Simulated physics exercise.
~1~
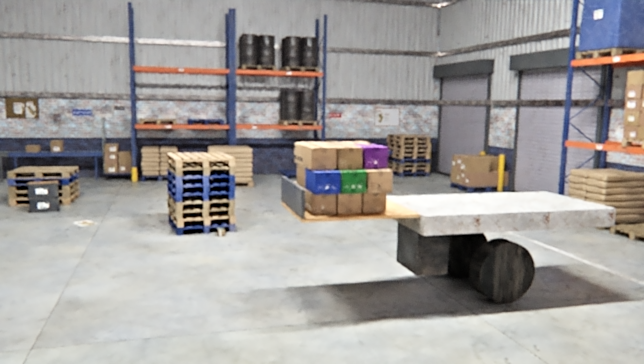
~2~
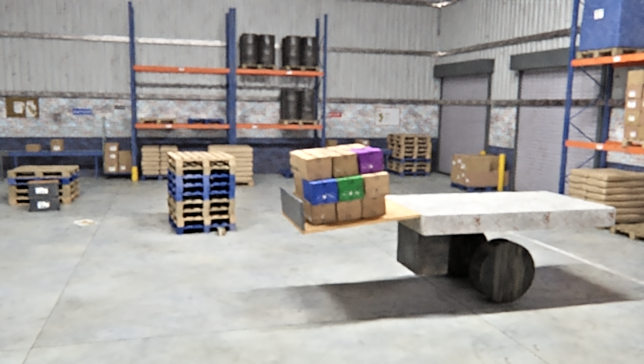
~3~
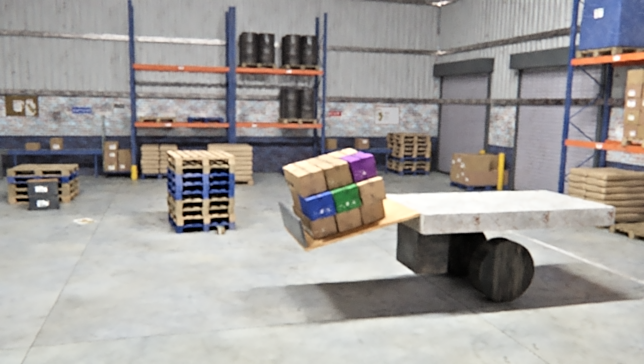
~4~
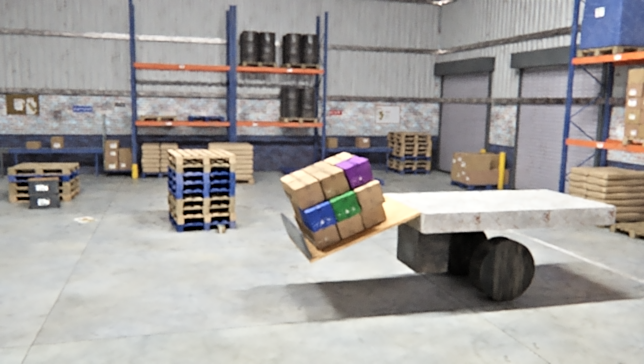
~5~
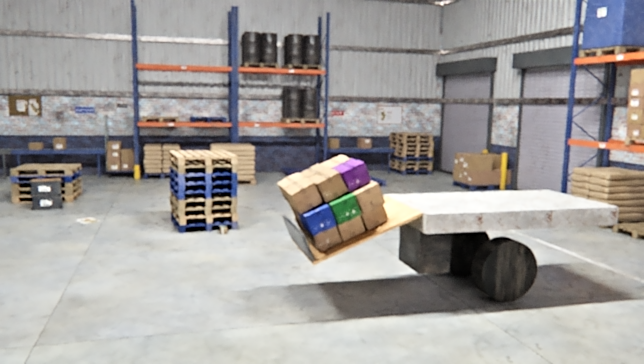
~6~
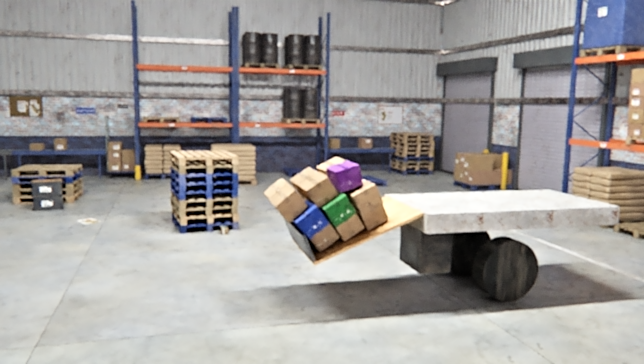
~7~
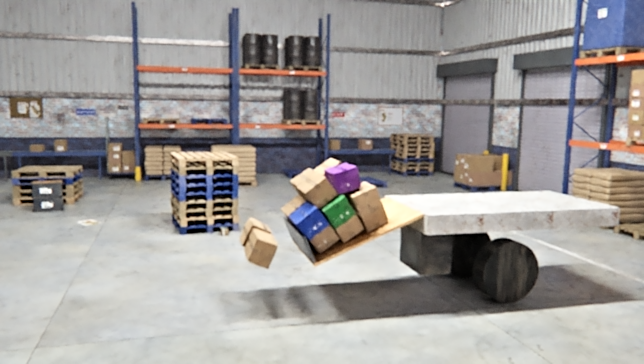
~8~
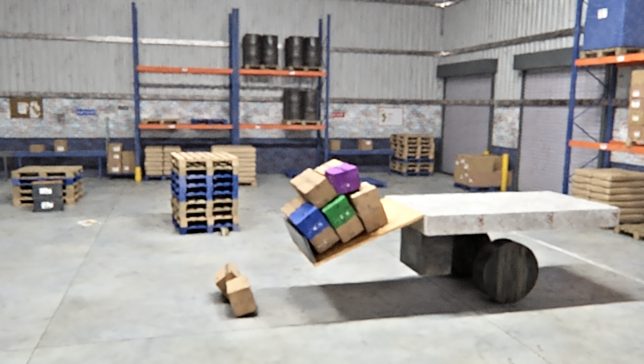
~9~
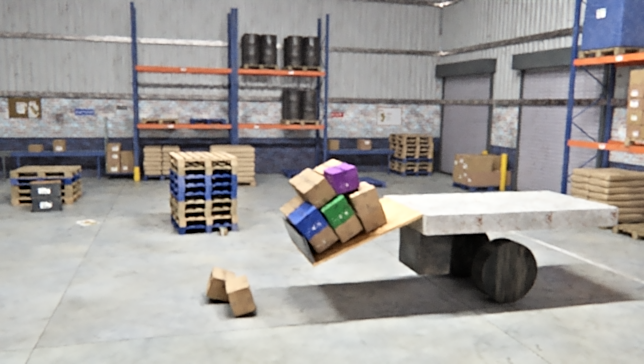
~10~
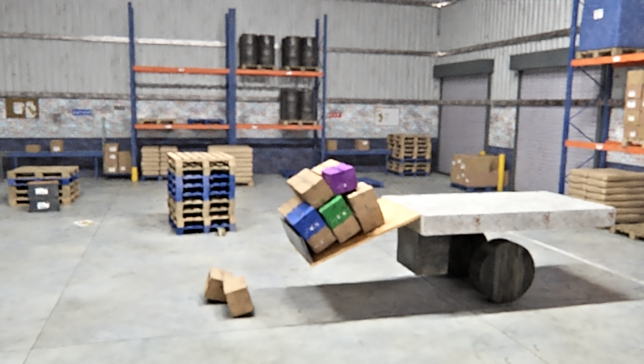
A wooden flap loaded with taped brown cartons, some labelled blue, green and purple, hangs level from the left end of a pale flat-bed in a warehouse, seen from the side by a slightly swaying camera. Pallets stand stacked to the left, and orange and blue racks rise behind. The flap tilts down to the left, carrying the neat stack with it, then stops. The cartons shift and lean apart, and two plain ones tumble off the low edge to the concrete floor. They settle there together, while the blue, green and purple cartons stay aboard, jumbled but still.
